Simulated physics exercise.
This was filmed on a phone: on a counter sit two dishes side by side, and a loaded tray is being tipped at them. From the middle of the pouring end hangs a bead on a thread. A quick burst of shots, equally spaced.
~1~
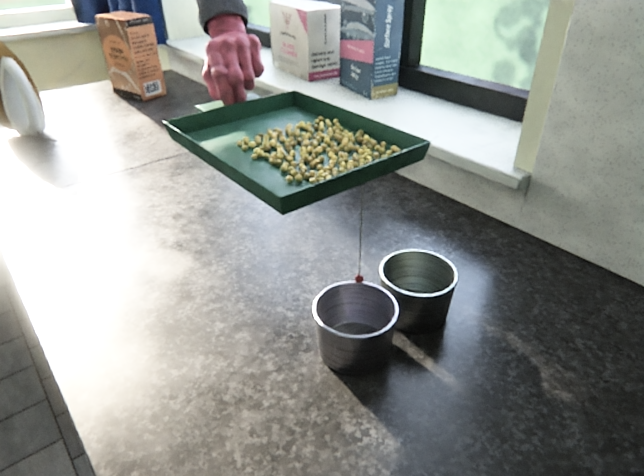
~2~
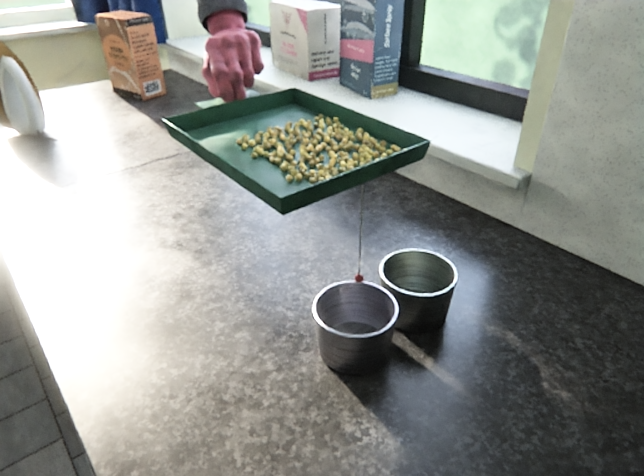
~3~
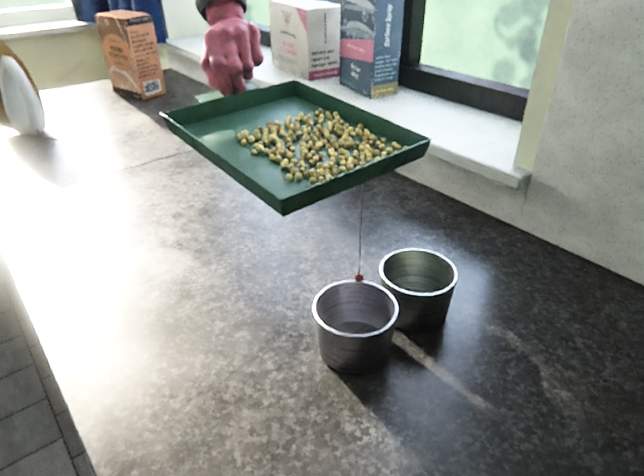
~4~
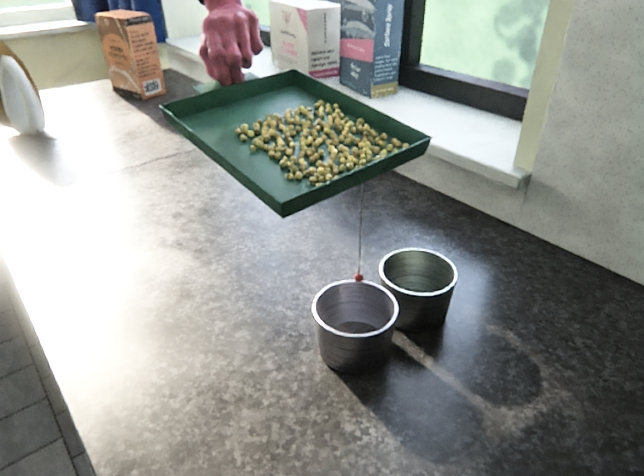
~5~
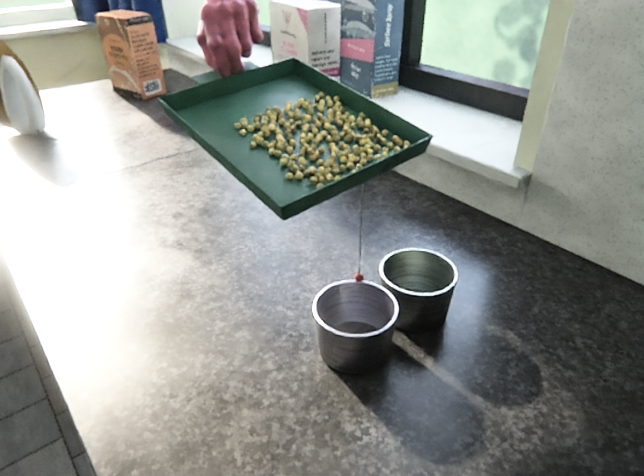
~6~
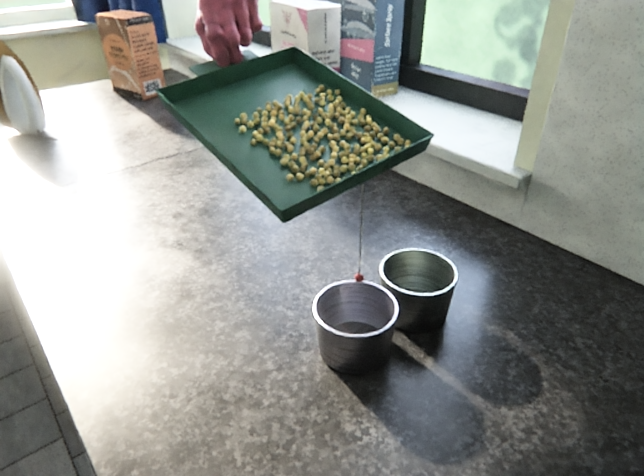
A hand slowly raises the back of a green tray of beans above two dishes.
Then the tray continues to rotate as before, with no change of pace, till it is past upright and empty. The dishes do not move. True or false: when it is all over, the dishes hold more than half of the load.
False.
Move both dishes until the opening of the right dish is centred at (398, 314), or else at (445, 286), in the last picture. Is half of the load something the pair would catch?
Earlier try a minority share, later try a minority share.
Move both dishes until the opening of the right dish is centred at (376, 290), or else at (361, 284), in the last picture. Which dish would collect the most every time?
The left-hand one the first time, the left-hand one the second.
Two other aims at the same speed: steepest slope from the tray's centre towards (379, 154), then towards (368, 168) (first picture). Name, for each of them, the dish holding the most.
I'd say the one to the right first, then the one to the right.
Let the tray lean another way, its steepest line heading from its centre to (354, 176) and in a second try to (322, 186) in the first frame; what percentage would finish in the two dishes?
About 40 and 20 percent.
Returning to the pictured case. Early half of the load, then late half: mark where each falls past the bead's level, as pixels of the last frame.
Near (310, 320) and later near (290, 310).
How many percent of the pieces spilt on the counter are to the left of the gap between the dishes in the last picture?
Estimate: About 90 percent.
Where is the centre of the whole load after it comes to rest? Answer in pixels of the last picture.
The centre comes to rest close to (290, 399).
Shortly afterwards, tray tipped steeply; all but a few on the tray; only a few outside both; only a few in the air.
Next, tray tipped right over; near a quarter on the tray; a little in the left dish; near a third outside both; near a quarter in the air.
Some moments later, tray tipped past a quarter turn; a little in the left dish; the bulk outside both.
In the end, tray tipped past a quarter turn; a little in the left dish; none at all in the right dish; the bulk outside both.
